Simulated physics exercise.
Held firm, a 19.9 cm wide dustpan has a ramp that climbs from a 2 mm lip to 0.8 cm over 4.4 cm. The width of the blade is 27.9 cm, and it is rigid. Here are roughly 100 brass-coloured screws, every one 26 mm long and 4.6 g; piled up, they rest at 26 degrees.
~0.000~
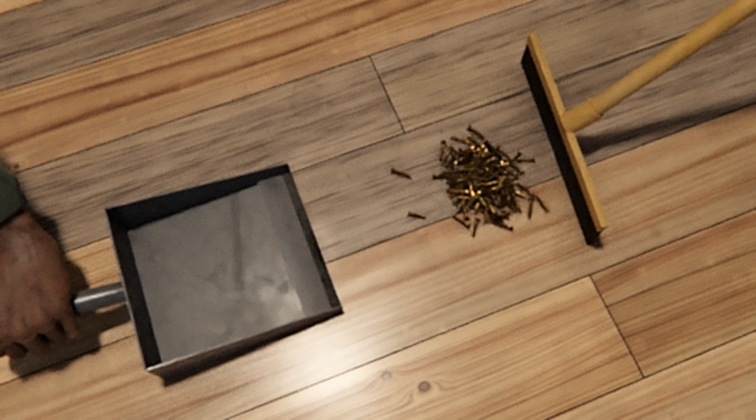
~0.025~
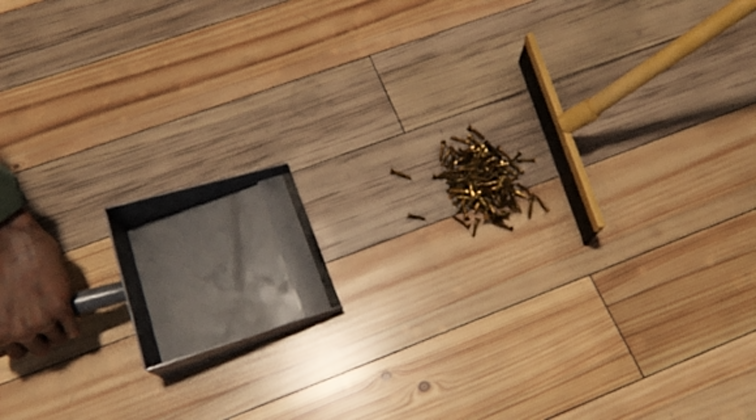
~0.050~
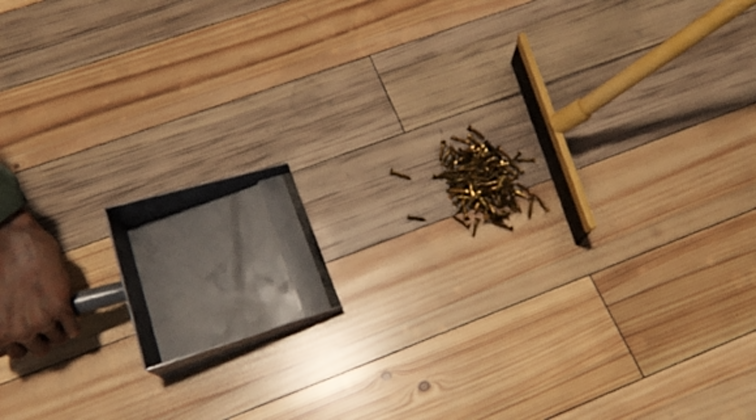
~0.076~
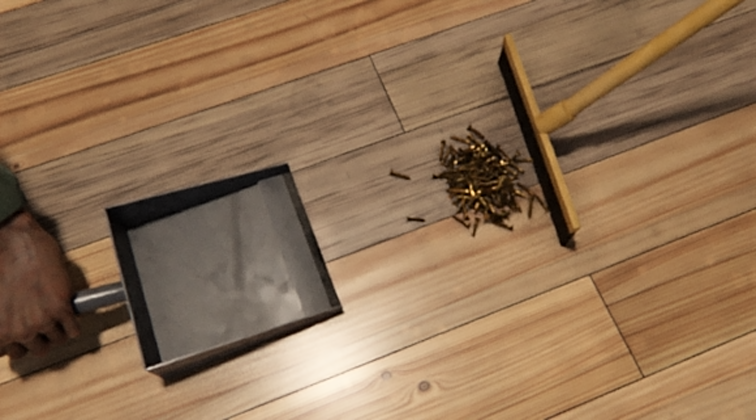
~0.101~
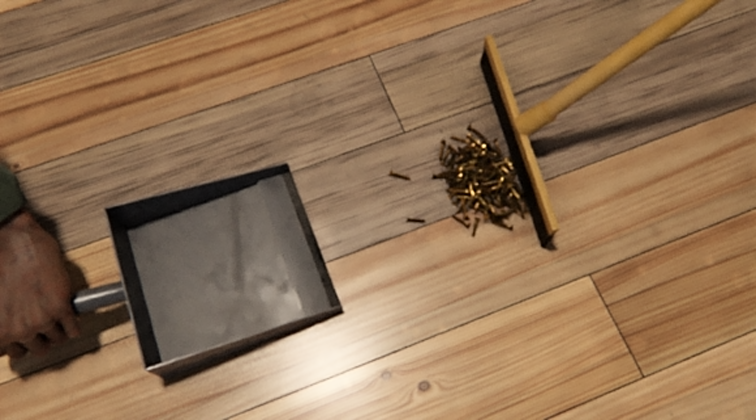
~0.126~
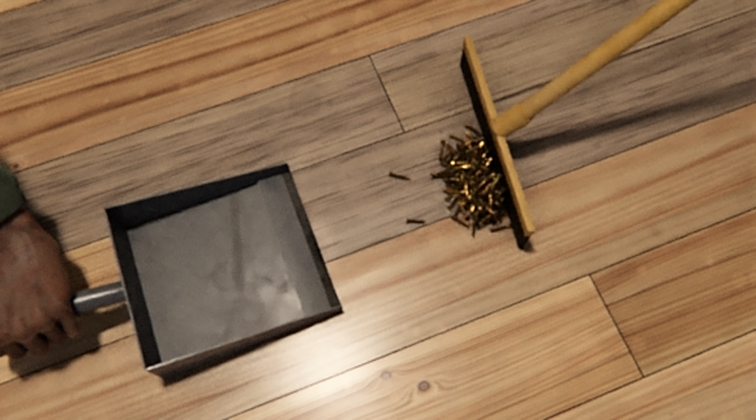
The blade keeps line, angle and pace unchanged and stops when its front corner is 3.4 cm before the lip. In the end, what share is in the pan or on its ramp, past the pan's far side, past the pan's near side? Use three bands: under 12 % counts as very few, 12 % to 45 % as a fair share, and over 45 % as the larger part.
Pan: The larger part; far side: A fair share; near side: Very few.
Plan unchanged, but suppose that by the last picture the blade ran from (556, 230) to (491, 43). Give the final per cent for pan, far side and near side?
That ends as pan 20, far 20, and near 0.
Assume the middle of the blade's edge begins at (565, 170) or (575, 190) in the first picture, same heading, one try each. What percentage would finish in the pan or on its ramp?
Some 50 and 45 per cent.
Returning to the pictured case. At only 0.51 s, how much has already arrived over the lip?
Roughly 55 % by then.
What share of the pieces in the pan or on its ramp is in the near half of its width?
Roughly 10 percent.
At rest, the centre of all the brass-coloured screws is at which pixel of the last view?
Somewhere near (289, 197) in the last picture.
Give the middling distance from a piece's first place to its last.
I'd say near 26 cm.
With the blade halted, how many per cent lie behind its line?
About 0 per cent.
After 0.23 s, middle of the blade 14 cm from the lip; 0 % over the lip, far side 5 %, near side 0 %.
After 0.30 s, middle of the blade 8 cm from the lip; 0 % over the lip, far side 10 %, near side 0 %.
Then, at 0.51 s, middle of the blade 6 cm from the lip; 55 % over the lip, far side 20 %, near side 0 %.
At rest (1.7 s), pan 50 %, far side 20 %, near side 0 %, in front of the lip or behind the blade 25 %.
